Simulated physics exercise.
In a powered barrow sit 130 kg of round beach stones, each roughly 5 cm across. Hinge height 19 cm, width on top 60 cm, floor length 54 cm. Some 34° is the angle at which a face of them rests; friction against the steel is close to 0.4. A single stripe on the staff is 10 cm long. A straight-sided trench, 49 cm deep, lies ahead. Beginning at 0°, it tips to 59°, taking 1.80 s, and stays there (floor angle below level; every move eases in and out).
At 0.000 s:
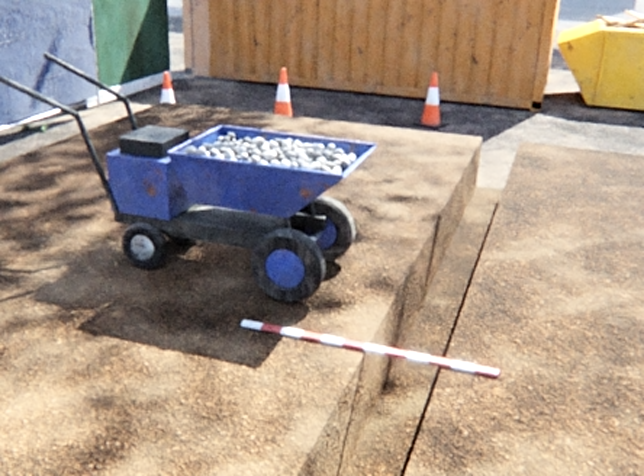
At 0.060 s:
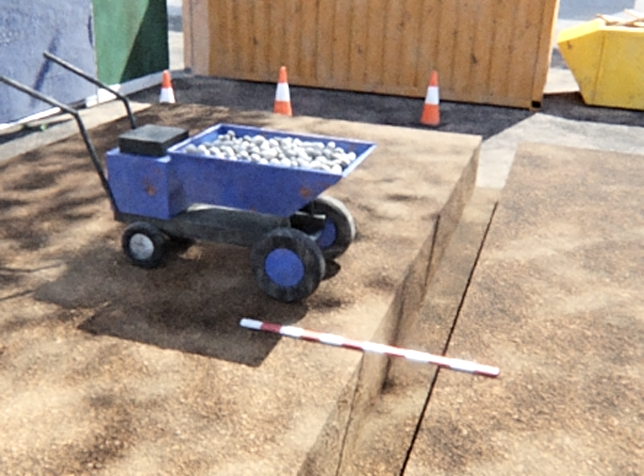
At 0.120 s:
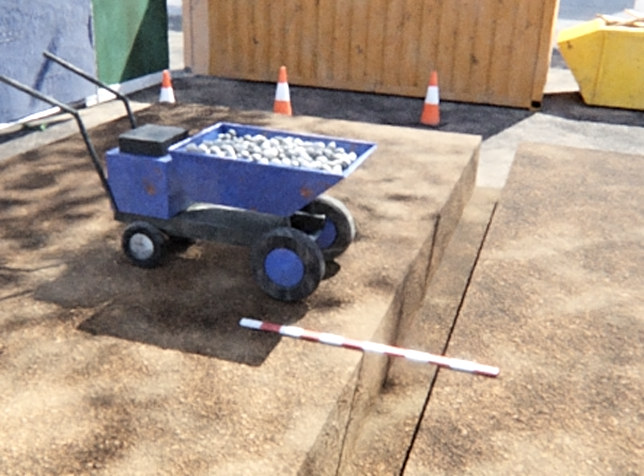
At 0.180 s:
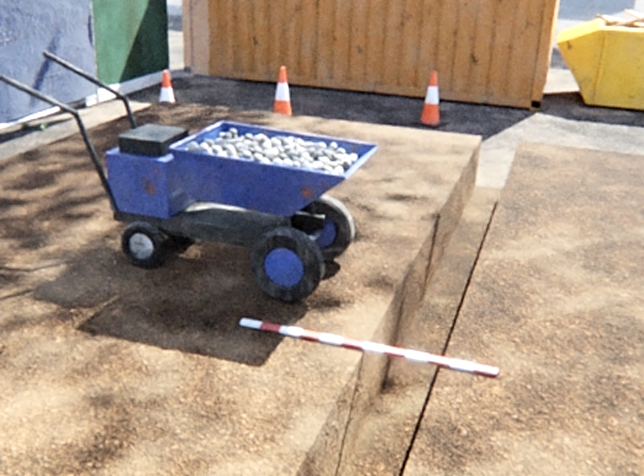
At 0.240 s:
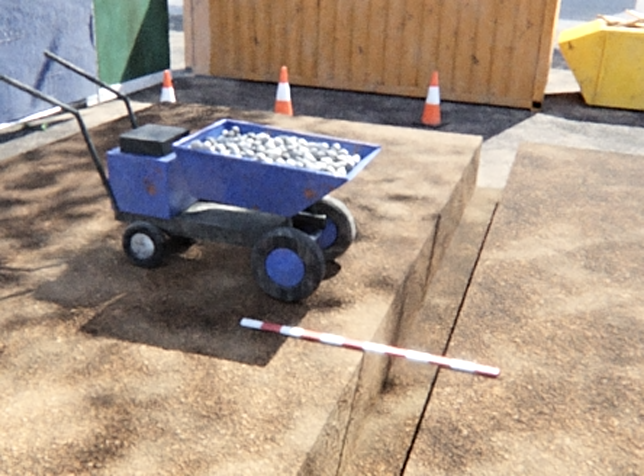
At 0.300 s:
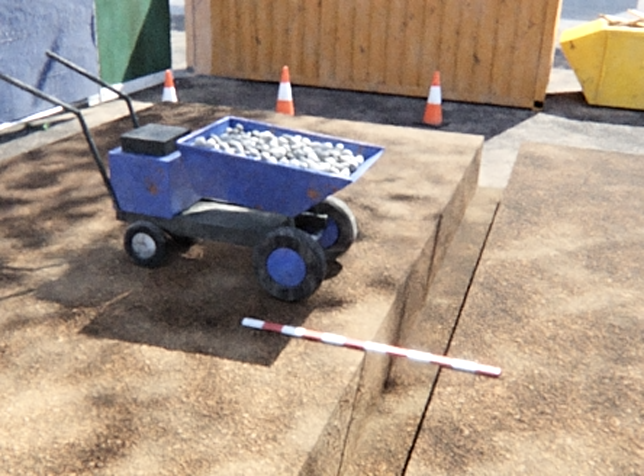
A blue barrow loaded with round, pale stones stood on gravelly ground beside a trench and a red-and-white staff, and its tray tilted very slightly down toward the right while everything else stayed still.
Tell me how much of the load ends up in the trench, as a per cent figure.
Some 82 per cent ends up in the trench.
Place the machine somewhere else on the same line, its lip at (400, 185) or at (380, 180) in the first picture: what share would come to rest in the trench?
Roughly 20 per cent, then 35 per cent.
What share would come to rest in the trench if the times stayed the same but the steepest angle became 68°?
Expect roughly 85 per cent.
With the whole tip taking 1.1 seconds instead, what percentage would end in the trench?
Close to 75 per cent then.
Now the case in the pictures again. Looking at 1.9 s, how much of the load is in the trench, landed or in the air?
45 per cent or so by then.
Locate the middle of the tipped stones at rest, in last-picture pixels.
The tipped stones centre close to (434, 368).
After 1.4 s the floor is at 50°; 98 % in the tray, 1 % in the trench; the foremost stones are at (425, 250).
After 1.9 s the floor is at 59°; 47 % in the tray, 43 % in the trench, 10 % past the trench; the foremost stones are at (521, 309).
After 2.2 s the floor is at 59°; 20 % in the tray, 62 % in the trench, 18 % past the trench; the foremost stones are at (586, 331).
After 4.2 s the floor is at 59°; 0 % in the tray, 82 % in the trench, 18 % past the trench; the foremost stones are at (619, 325).
